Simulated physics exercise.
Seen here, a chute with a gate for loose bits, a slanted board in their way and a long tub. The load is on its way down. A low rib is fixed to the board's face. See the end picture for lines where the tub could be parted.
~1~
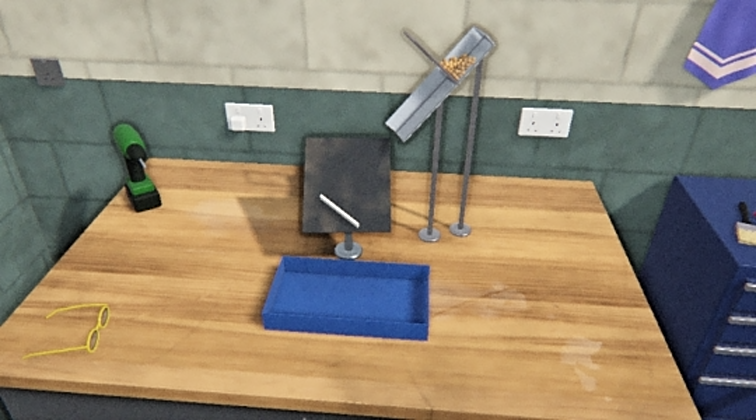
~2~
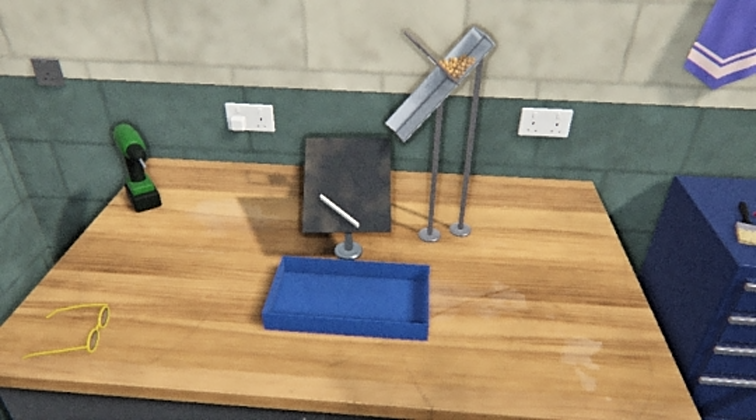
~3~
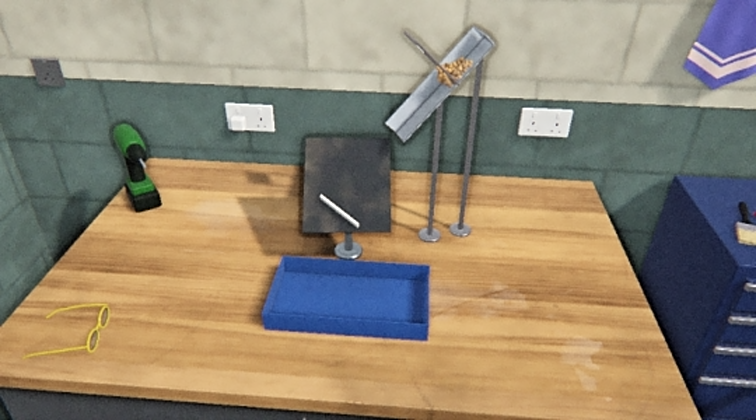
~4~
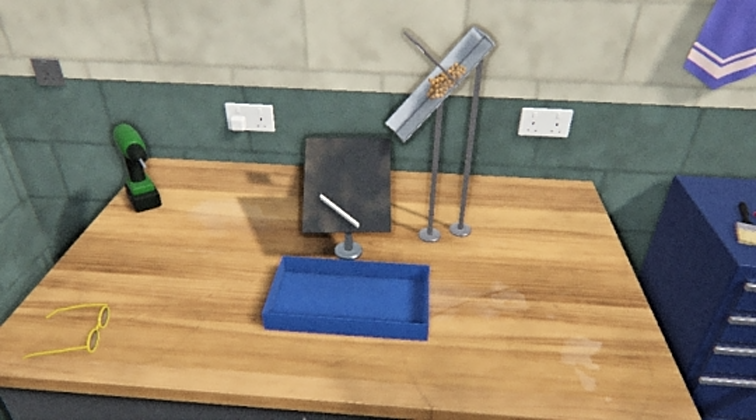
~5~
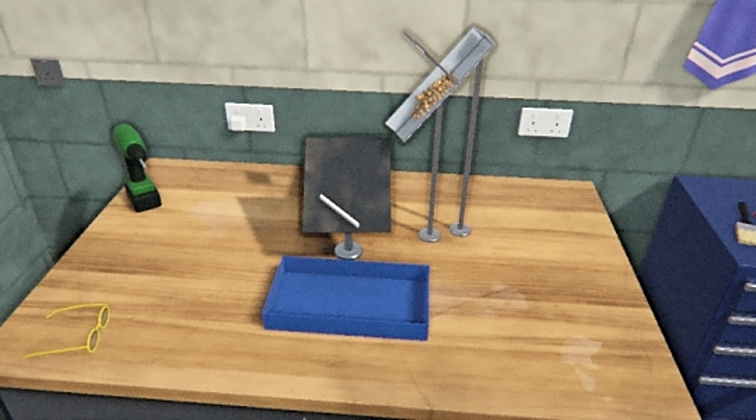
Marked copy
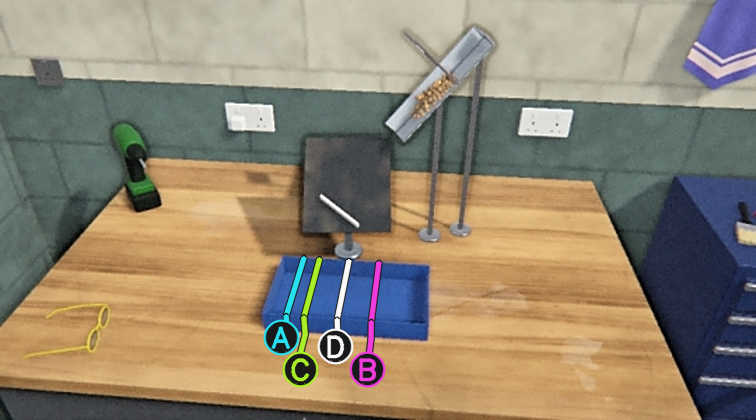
A wooden workbench stands against a green and cream block wall, seen from above and in front by a camera that stays still. A sloping grey metal chute on two posts holds orange-brown beads above a dark slanted board with a white rod and a blue tub, with a green drill and yellow glasses at left. The beads bunch high in the chute, then slide a short way down it to the left, spreading into a longer line.
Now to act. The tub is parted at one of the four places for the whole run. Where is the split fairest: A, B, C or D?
I would pick line B.
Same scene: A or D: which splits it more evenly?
The answer is D.
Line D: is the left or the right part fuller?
More lands on the right.
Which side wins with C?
The right side.
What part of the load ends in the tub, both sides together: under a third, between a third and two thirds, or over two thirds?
About that: Over two thirds.
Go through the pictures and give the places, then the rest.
Load behind the gate near (454, 67), round wooden beads; lip of the chute near (399, 137), sloping fairly steeply, in the first frame.
Middle of the board near (347, 184), tilted fairly steeply; middle of its low edge near (347, 232); of its high edge near (348, 138), in the second frame.
Front corners of the tub near (263, 313) and (429, 325), empty; front of the load near (443, 82), in the third frame.
Middle of the load near (444, 79); its front near (432, 98), close to a third of the way to the lip; rib from (321, 195) to (358, 224), in the fourth frame.
Middle of the load near (433, 91); its front near (415, 117), close to two thirds of the way to the lip, in the fifth frame.
On the marked copy, line A crosses the front rim at (286, 315); line B crosses the front rim at (371, 321); line C crosses the front rim at (304, 316); line D crosses the front rim at (337, 318).
With A, of what is caught, a small share on the left of the divider, all but a few on the right.
With B, of what is caught, close to a third on the left of the divider, close to two thirds on the right.
With C, of what is caught, a small share on the left of the divider, the bulk on the right.
With D, of what is caught, close to a quarter on the left of the divider, the bulk on the right.
